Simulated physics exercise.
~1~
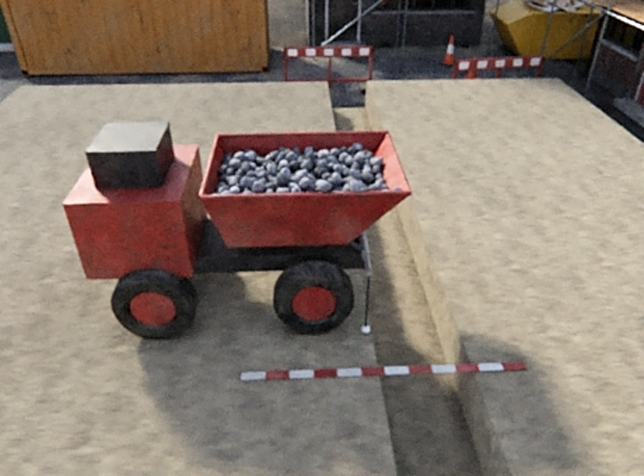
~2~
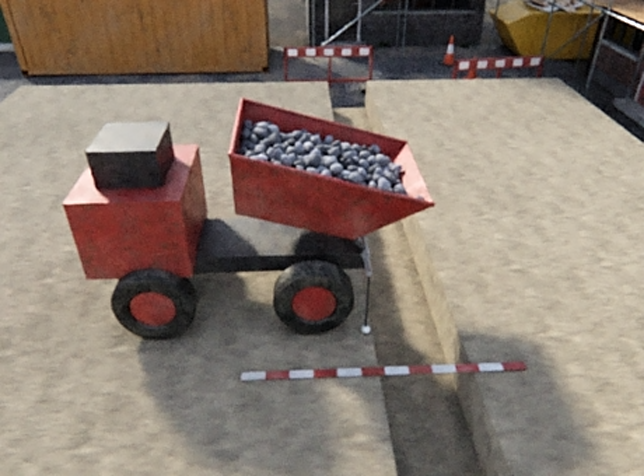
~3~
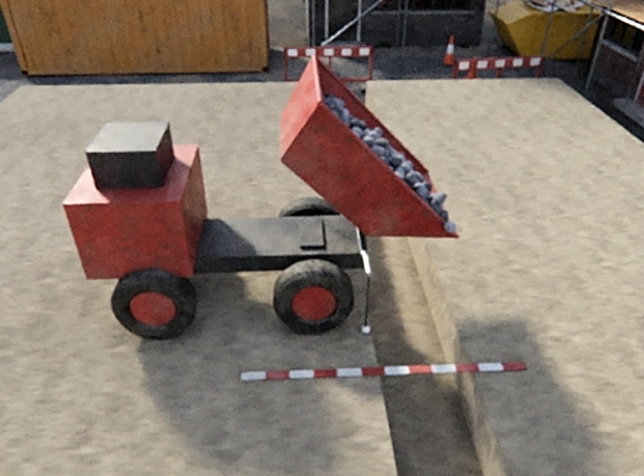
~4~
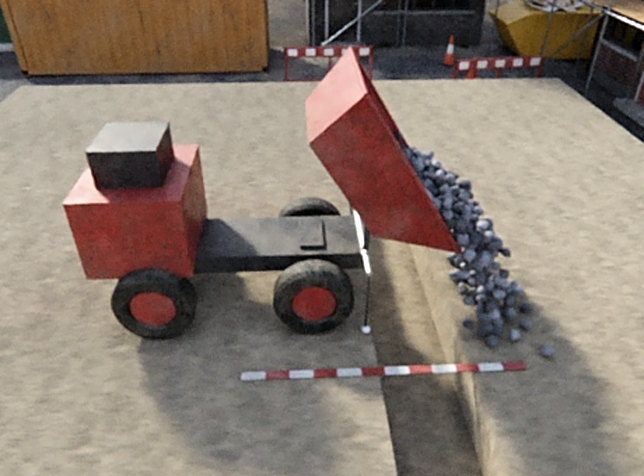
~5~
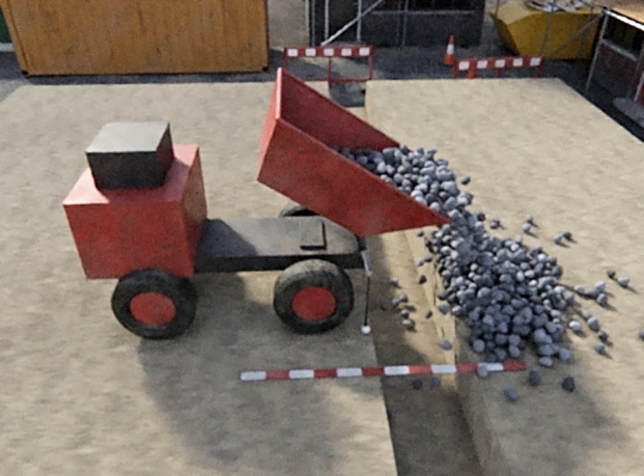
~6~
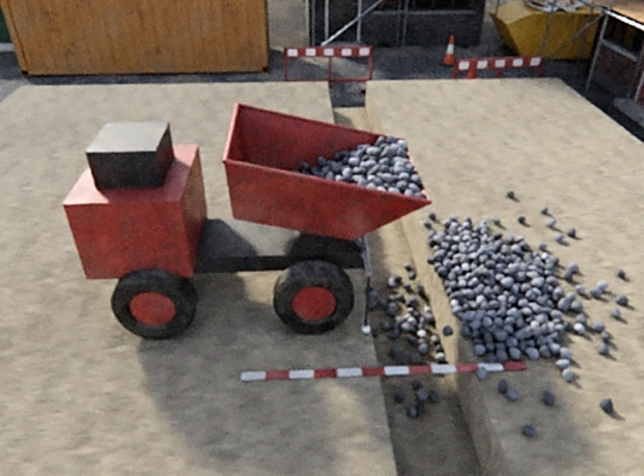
Red dumper tipping grey cobbles mostly across a trench onto the far side, then lowering its skip with many stones still inside.
